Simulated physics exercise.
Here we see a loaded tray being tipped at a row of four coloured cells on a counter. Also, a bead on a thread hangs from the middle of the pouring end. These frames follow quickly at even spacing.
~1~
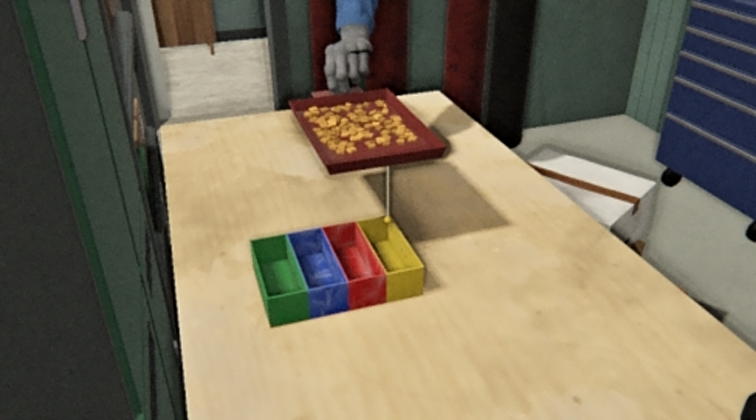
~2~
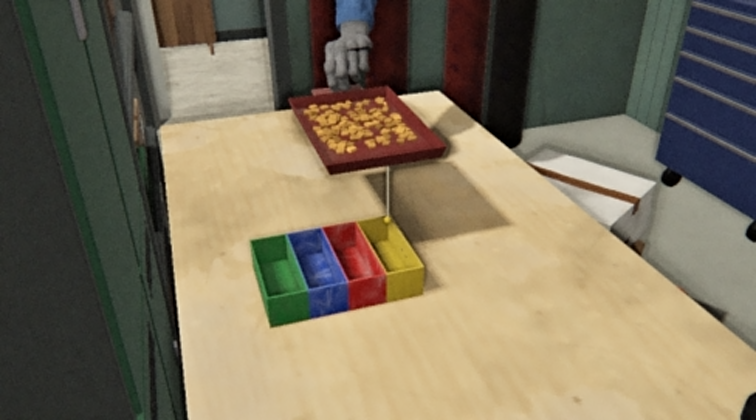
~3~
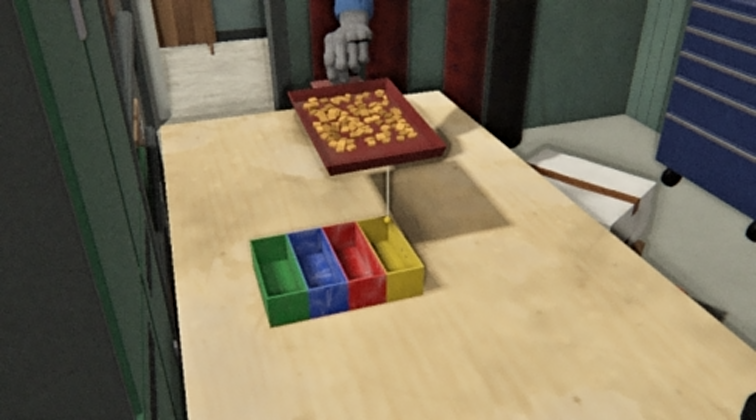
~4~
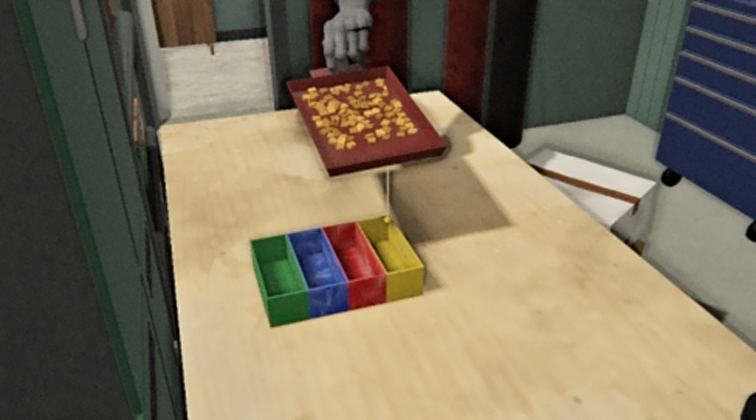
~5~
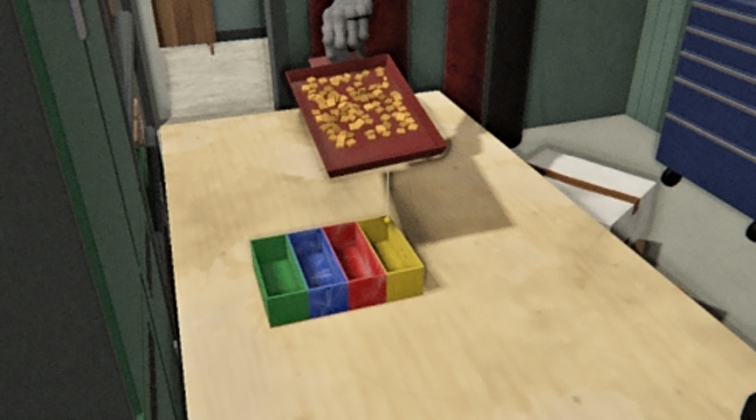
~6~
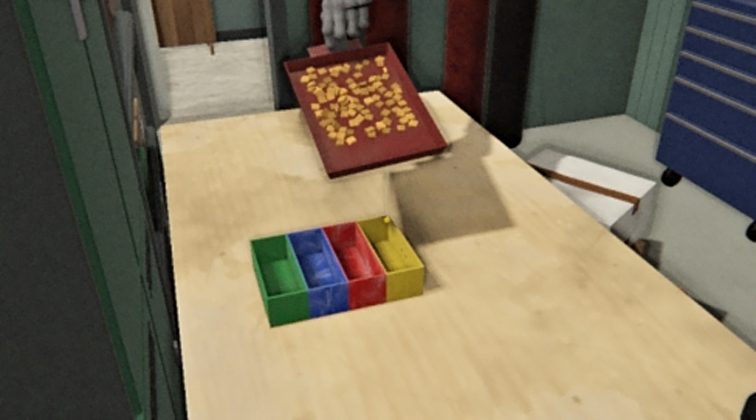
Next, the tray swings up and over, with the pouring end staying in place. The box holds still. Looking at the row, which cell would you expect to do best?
I would expect the red cell to do best.
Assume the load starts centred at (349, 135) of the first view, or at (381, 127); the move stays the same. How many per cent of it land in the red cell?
Roughly 60 per cent, then roughly 50 per cent.
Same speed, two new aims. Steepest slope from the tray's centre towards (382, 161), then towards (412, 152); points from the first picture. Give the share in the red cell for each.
You'd get 30 per cent the first time and 0 per cent the second time.
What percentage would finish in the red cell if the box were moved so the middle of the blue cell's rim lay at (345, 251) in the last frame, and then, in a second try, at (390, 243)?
30 %, then 0 %.
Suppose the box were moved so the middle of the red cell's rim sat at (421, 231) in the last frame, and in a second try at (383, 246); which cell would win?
First try: That green cell. Second try: Blue.
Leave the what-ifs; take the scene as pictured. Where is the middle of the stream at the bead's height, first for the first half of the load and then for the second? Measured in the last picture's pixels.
First roughly (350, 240), then roughly (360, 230).
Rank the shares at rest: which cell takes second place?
Behind the top one comes the yellow one.
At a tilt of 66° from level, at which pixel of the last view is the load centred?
Centre estimate: (353, 164).
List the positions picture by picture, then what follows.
Corners of the pouring end at (329, 162) and (442, 145), level; middle of the load at (355, 125), cereal squares; bead on its thread at (388, 220); green cell at (289, 306); blue cell at (329, 298); red cell at (368, 290); yellow cell at (405, 282), in the first picture.
Corners of the pouring end at (330, 163) and (442, 145), level; middle of the load at (355, 124), in the second picture.
Corners of the pouring end at (330, 164) and (442, 145), tipped barely, lowest at the left corner; middle of the load at (355, 120), in the third picture.
Corners of the pouring end at (330, 166) and (442, 144), tipped a little, lowest at the left corner; middle of the load at (355, 113), in the fourth picture.
Corners of the pouring end at (330, 168) and (442, 144), tipped a little, lowest at the left corner; middle of the load at (354, 107), in the fifth picture.
Corners of the pouring end at (330, 170) and (443, 143), tipped clearly, lowest at the left corner; middle of the load at (355, 101); green cell at (289, 306); blue cell at (329, 298); red cell at (368, 290); yellow cell at (405, 282), in the sixth picture.
Soon, tray tipped steeply; nearly all on the tray; a stray few falling or outside the box.
A while on, tray tipped past a quarter turn; about half on the tray; a small part in the red cell; a small part in the yellow cell; a small part in the blue cell; about a quarter falling or outside the box.
Towards the end, tray tipped past a quarter turn; about half in the red cell; about a quarter in the yellow cell; a small part in the blue cell; a stray few falling or outside the box.
Finally, tray tipped past a quarter turn; about half in the red cell; about a quarter in the yellow cell; a small part in the blue cell; none in the green cell; a stray few outside the box.
